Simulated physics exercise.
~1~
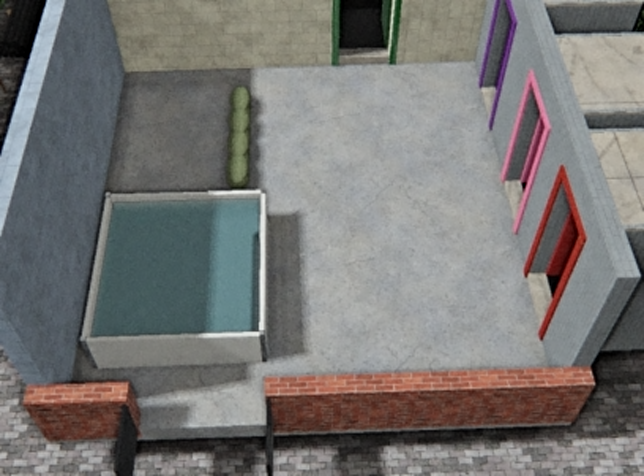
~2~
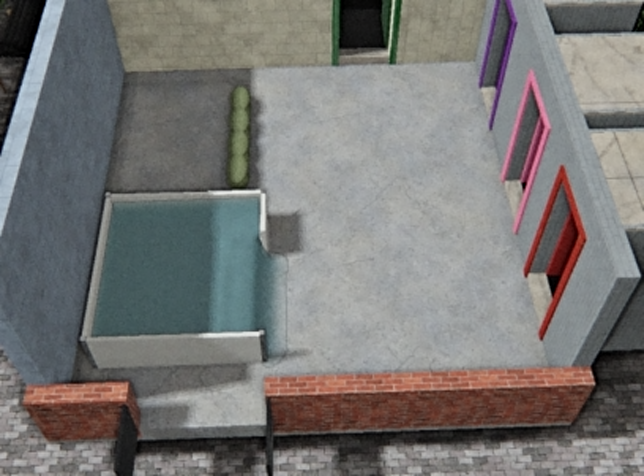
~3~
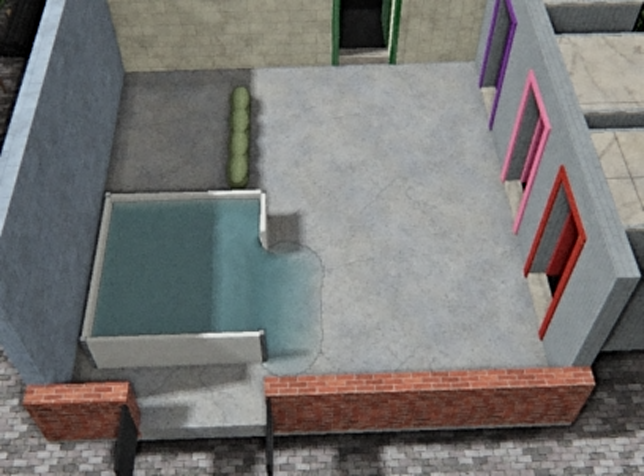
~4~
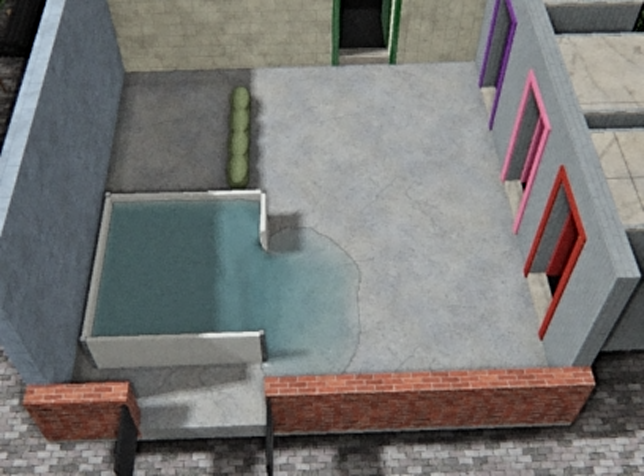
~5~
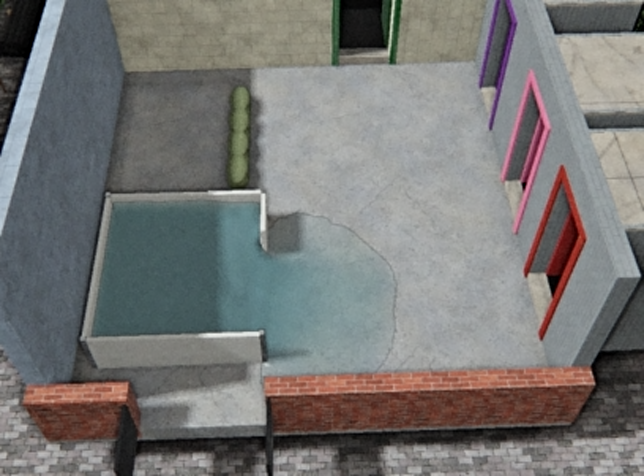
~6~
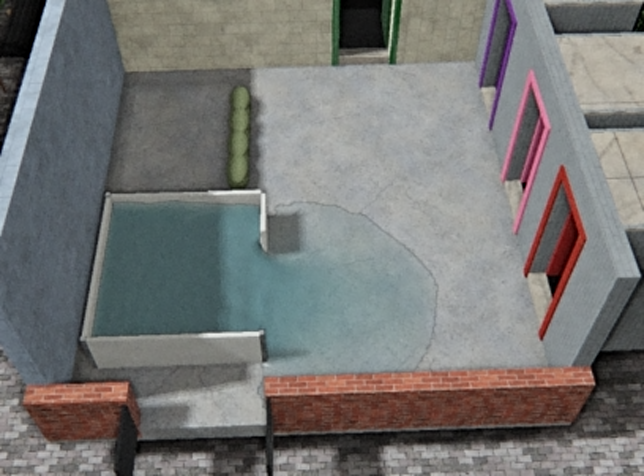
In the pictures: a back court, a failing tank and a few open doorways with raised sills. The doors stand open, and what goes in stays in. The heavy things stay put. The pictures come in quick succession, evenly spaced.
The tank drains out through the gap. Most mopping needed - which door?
Red door.
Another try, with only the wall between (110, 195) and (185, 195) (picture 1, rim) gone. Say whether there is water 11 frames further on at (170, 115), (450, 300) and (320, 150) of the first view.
Soaked, untouched, untouched.
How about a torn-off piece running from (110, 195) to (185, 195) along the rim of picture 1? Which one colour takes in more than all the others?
It's the purple one.
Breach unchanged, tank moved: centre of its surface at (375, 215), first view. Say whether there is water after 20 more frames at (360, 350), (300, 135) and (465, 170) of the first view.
In the order given: Wetted, not reached and wetted.
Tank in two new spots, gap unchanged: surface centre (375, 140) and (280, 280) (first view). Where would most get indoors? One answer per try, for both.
For the first spot it's the one in pink, and for the second it's the red-painted one.
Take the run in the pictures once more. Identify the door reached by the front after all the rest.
The door marked green.
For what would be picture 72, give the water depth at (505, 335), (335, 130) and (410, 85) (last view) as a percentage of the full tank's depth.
Readings in sequence: 10, 14, 10 percent.
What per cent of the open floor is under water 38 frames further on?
Estimated share: Around 70 %.
A moment on, water covers 30 % of the floor; purple door not reached, green door not reached, red door a trickle in, pink door not reached.
Next, water covers 35 % of the floor; purple door not reached, green door not reached, red door some in, pink door a trickle in.
Then, water covers 40 % of the floor; purple door wet at the sill, nothing in, green door not reached, red door a lot in, pink door some in.
Later, water covers 70 % of the floor; purple door a trickle in, green door wet at the sill, nothing in, red door a lot in, pink door a lot in.
In the end, water covers 95 % of the floor; purple door some in, green door wet at the sill, nothing in, red door a lot in, pink door a lot in; the red door has let in the most.
